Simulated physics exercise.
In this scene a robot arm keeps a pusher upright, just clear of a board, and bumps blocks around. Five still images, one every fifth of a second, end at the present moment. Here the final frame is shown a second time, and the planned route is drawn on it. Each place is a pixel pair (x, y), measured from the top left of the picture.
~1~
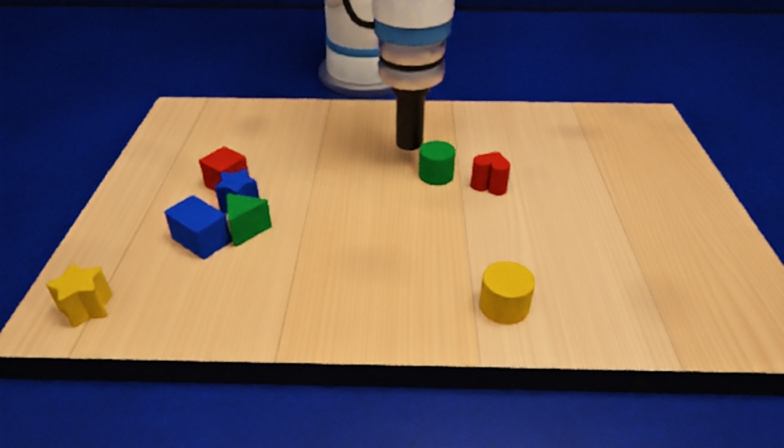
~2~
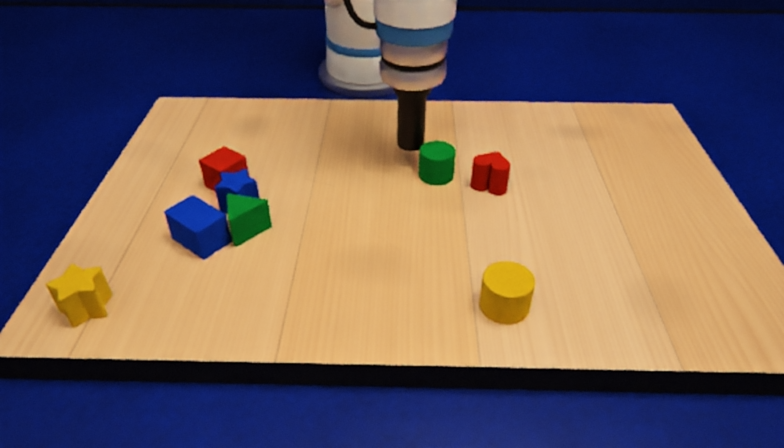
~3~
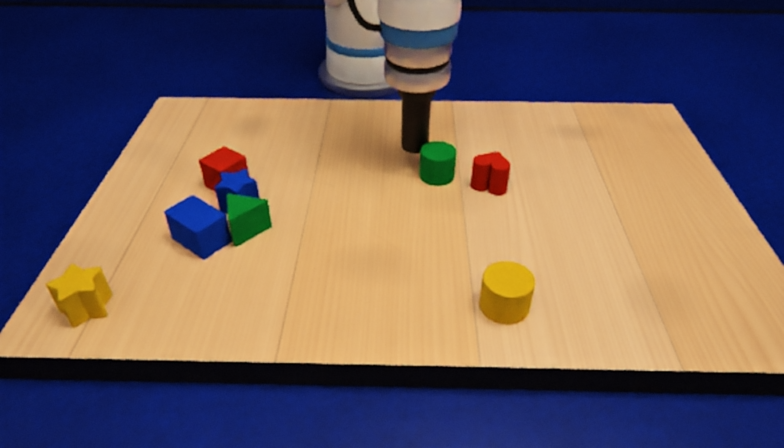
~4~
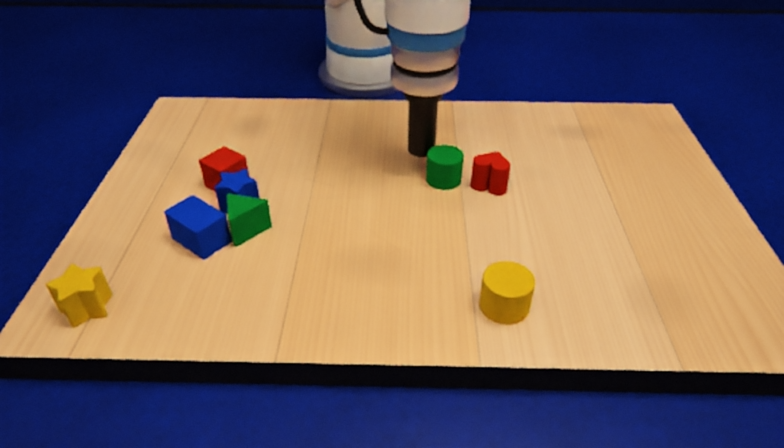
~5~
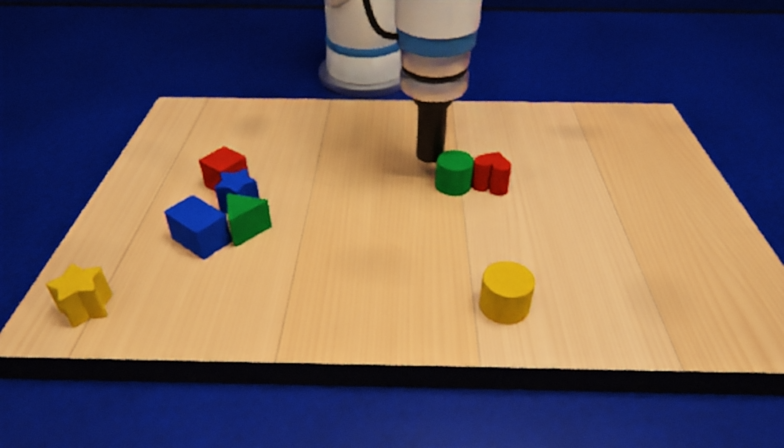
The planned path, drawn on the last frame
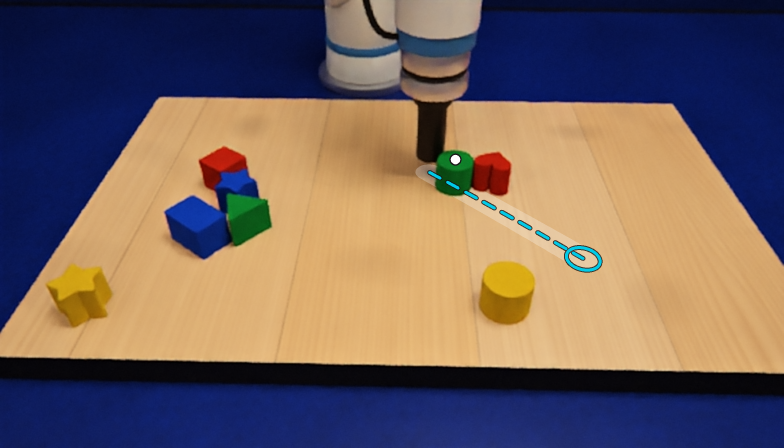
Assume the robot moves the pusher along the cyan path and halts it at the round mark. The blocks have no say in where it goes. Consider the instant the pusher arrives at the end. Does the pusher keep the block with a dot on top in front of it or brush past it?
It will get left beside or behind the pusher.
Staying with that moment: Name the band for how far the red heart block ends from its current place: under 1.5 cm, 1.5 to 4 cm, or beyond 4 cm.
Between 1.5 and 4 cm.
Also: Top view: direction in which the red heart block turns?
I'd predict that, seen from above, the red heart block rotates counter-clockwise.
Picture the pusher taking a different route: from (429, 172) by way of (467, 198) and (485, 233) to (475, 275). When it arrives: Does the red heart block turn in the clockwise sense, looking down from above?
No - that is not the case.
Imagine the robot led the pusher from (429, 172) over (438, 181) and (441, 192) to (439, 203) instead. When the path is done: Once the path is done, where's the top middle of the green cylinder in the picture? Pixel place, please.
For the centre of its top, I'd go with (475, 179).
The line goes from (429, 172) directly to (583, 259); the dot is on the green cylinder.
The first path, step by step. One third of the way, pusher (478, 181); green cylinder (500, 189); red heart block (512, 166), turned 75° anticlockwise.
Two thirds of the way, pusher (530, 209); green cylinder (543, 223); red heart block (516, 168), turned 95° anticlockwise.
At the end, pusher (588, 241); green cylinder (567, 248); red heart block (516, 168), turned 95° anticlockwise.
